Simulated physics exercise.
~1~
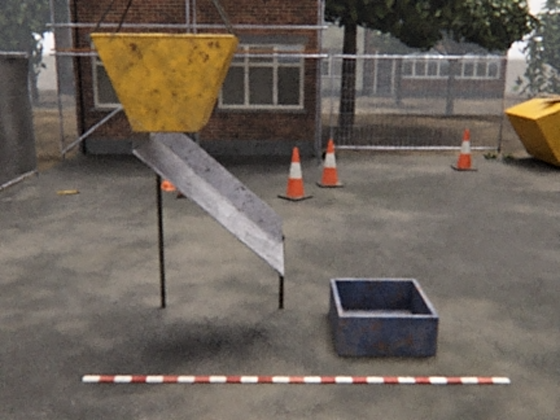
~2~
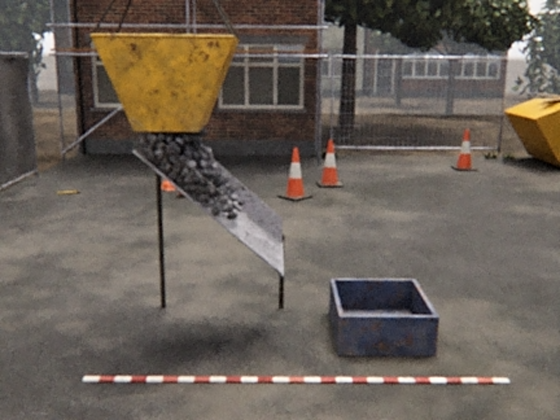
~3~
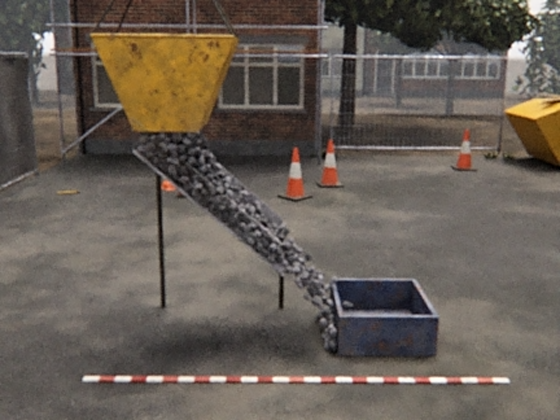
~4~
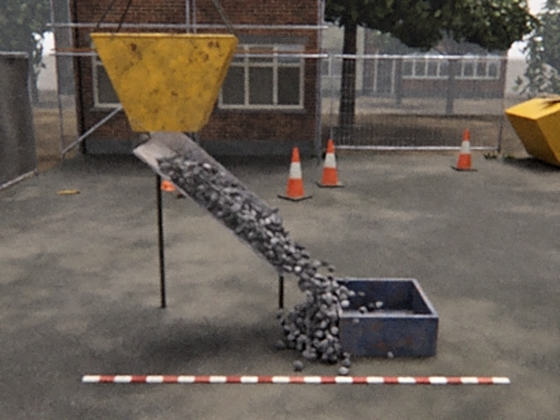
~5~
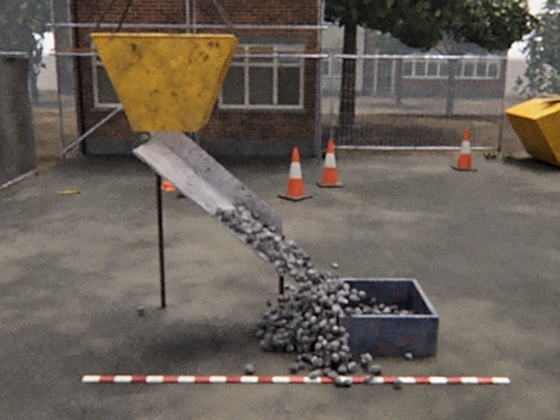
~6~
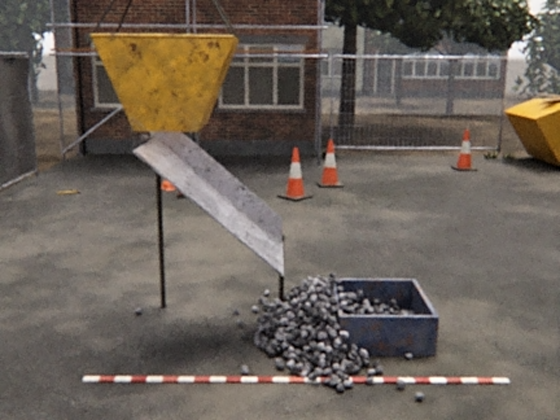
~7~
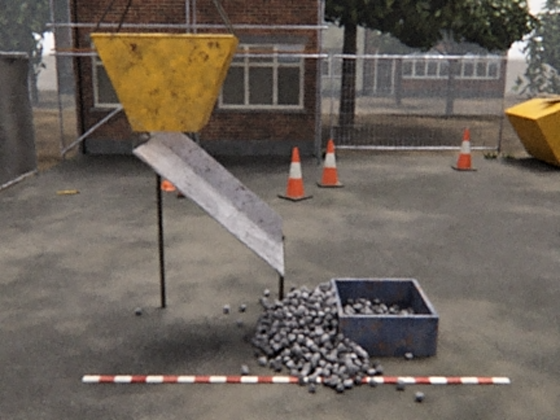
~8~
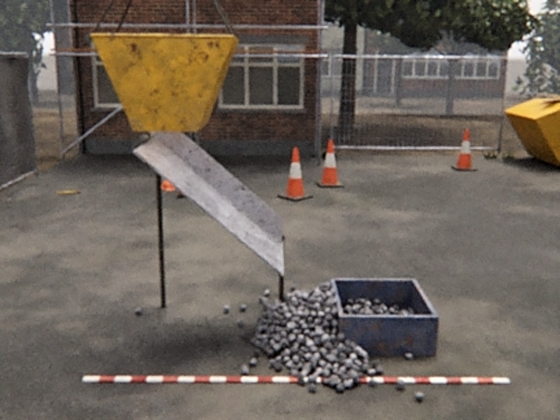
A yellow hopper hanging above a fixed steel chute let go a load of grey stones, which slid down to the right and spilled mostly in a heap against the left side of a blue bin, with only a small share landing inside.
